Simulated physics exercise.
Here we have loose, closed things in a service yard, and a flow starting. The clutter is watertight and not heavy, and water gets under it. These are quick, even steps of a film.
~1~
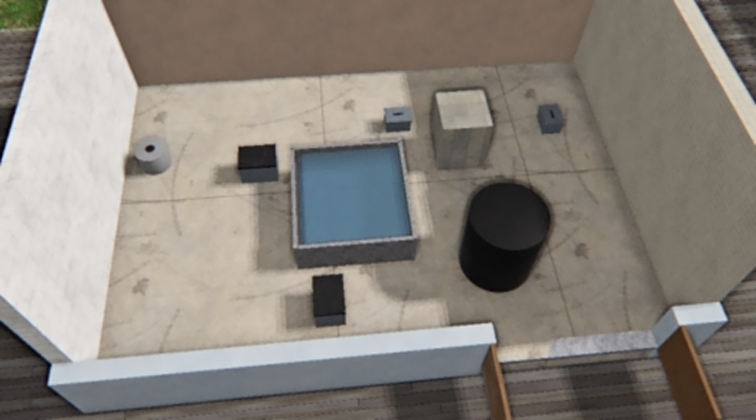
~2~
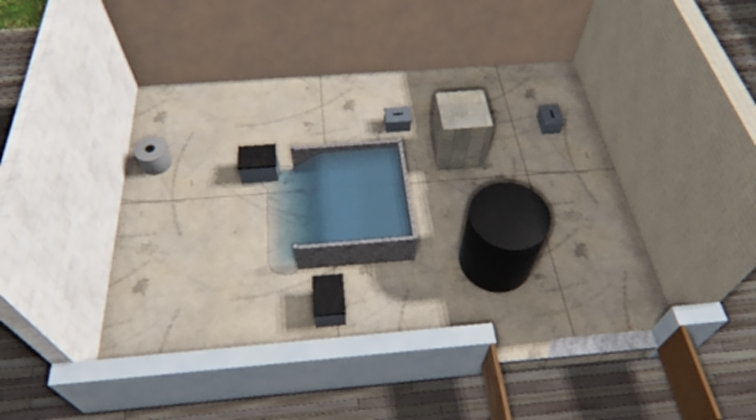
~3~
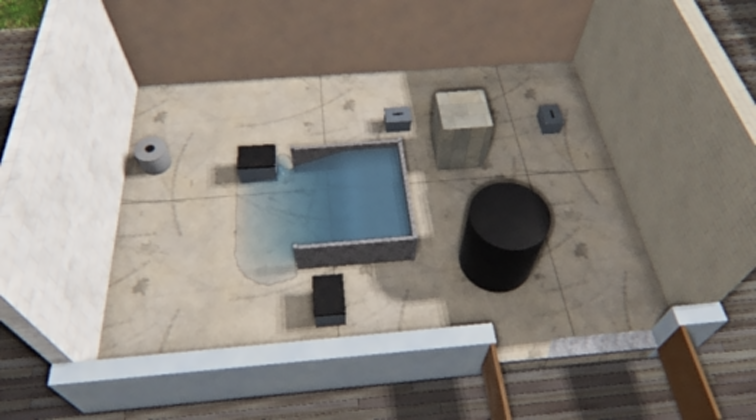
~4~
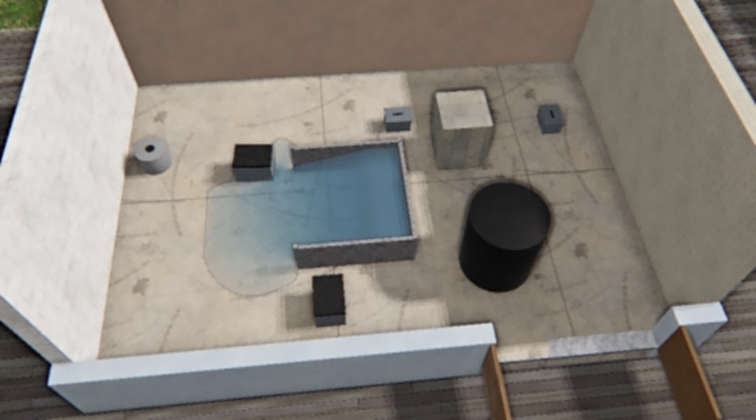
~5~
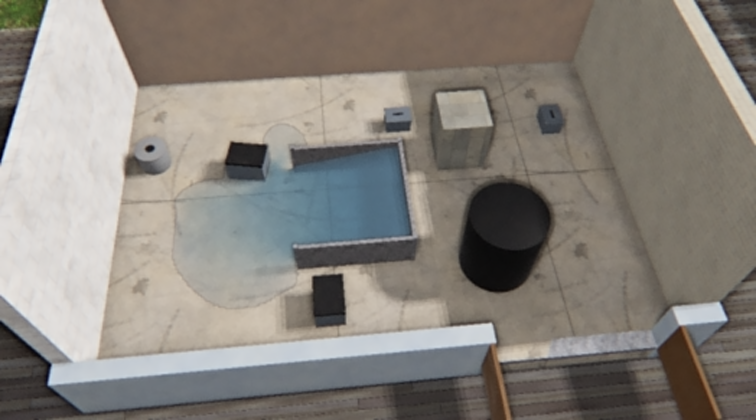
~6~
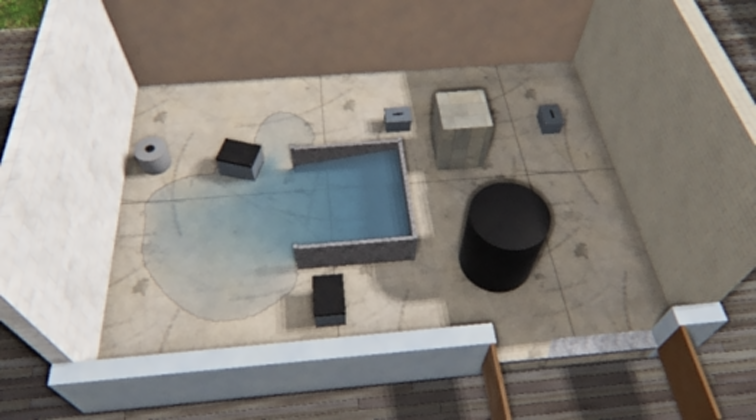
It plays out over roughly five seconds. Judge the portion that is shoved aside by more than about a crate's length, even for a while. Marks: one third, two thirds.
Share: From one to two thirds.
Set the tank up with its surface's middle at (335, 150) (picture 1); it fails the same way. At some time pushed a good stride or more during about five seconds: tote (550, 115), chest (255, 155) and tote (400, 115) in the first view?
In that order: Not that far, yes, never so far.
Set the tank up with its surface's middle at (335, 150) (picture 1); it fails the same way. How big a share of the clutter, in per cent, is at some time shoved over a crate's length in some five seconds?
Near 40 in a hundred.
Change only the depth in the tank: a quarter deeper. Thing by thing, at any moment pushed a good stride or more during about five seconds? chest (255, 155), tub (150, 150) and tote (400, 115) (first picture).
In that order: Moved that far, that far or more, less than that.
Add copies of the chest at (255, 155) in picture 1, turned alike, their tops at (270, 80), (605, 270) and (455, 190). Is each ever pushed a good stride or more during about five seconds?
As listed: Under that, never so far, short of that.
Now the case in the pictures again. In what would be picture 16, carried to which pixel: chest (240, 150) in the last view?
Around (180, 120).
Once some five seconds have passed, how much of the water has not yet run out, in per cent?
Close to 100 %.
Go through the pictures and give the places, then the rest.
The first picture shows a chest at (257, 155), on the bottom; a tote at (552, 114), on the bottom; 0 of 5 have shifted.
The second picture shows a chest at (257, 155), on the bottom; a tote at (552, 114), on the bottom; 0 of 5 have shifted.
The third picture shows a chest at (256, 155), on the bottom; a tote at (552, 114), on the bottom; 0 of 5 have shifted.
The fourth picture shows a chest at (252, 155), on the bottom, close to its start; a tote at (552, 114) rests on the ground; 1 of 5 have shifted.
The fifth picture shows a chest at (246, 153) rests on the ground, close to its start; a tote at (552, 114), on the bottom; 1 of 5 have shifted.
The sixth picture shows a chest at (238, 152), on the bottom, close to its start; a tote at (552, 114), on the bottom; 1 of 5 have shifted.
A moment on, 1 of 5 are well off their spots; 0 afloat.
Next, 1 of 5 are well off their spots; 0 afloat.
Later, 2 of 5 are well off their spots; 0 afloat.
In the end, 3 of 5 are well off their spots, and 3 have been at some point; 0 afloat.
